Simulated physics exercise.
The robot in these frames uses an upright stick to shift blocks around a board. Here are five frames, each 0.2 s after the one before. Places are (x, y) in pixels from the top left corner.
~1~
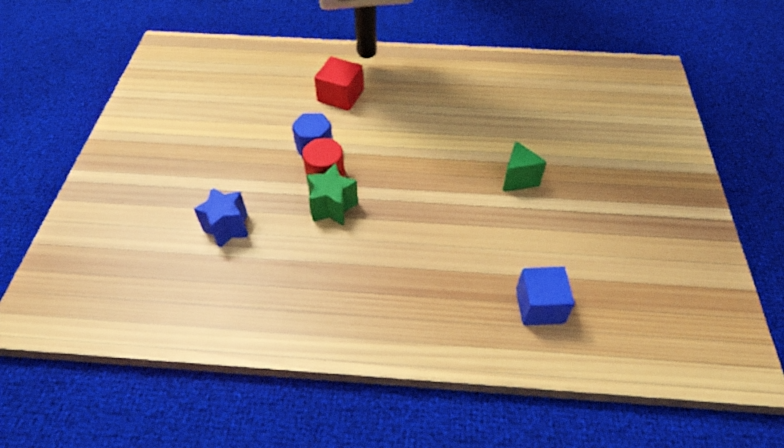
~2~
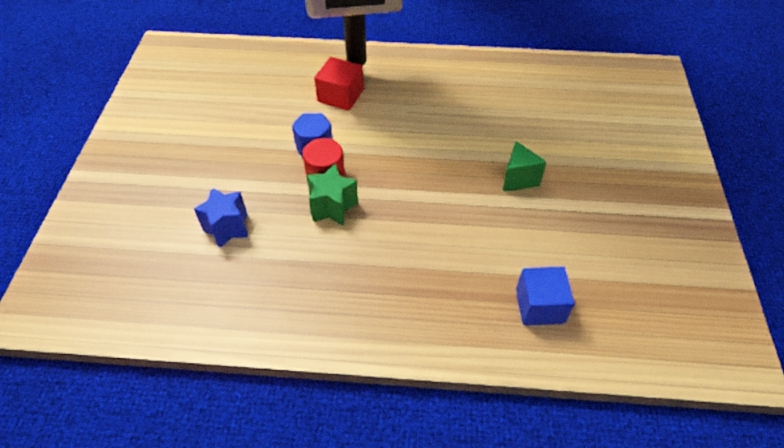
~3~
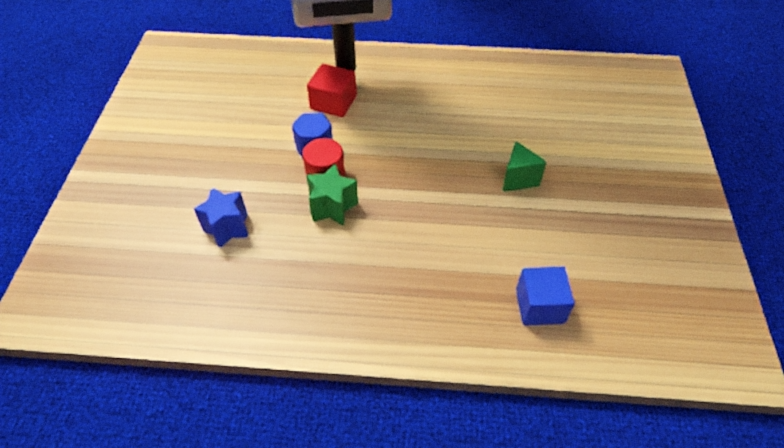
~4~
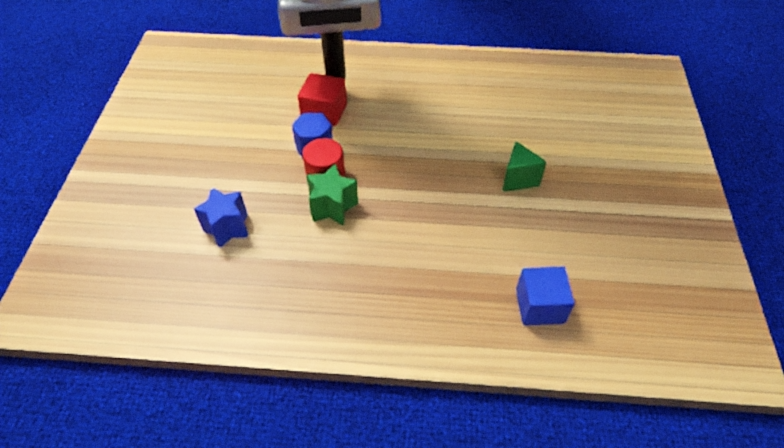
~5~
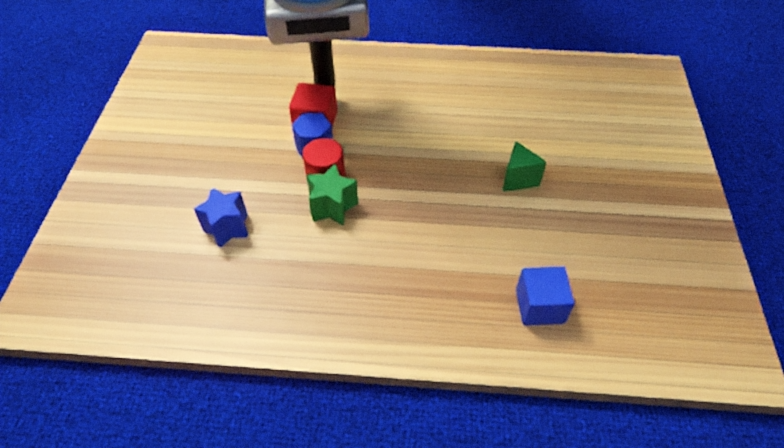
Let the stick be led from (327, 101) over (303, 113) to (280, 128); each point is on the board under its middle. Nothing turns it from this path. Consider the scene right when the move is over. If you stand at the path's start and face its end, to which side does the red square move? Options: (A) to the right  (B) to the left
I'll go with B - to the left.
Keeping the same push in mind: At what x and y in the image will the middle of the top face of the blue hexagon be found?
My prediction: (296, 149).
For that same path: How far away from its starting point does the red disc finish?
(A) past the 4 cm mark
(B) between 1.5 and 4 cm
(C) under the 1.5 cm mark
My answer is option B.
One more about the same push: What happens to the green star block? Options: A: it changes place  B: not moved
Correct choice: A.
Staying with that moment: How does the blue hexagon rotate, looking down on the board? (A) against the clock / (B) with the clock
Choice A: Against the clock.
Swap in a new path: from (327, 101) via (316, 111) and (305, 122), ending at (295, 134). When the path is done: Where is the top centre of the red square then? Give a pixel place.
The spot you're after is about (279, 132) in the image.
The first path, step by step. Halfway along, stick at (301, 99); blue hexagon at (302, 137); red square at (293, 111), turned 20° anticlockwise; red disc at (324, 160); green star block at (333, 187).
At the end, stick at (277, 113); blue hexagon at (296, 149), turned 30° anticlockwise; red square at (275, 127), turned 35° anticlockwise; red disc at (328, 167); green star block at (337, 195).
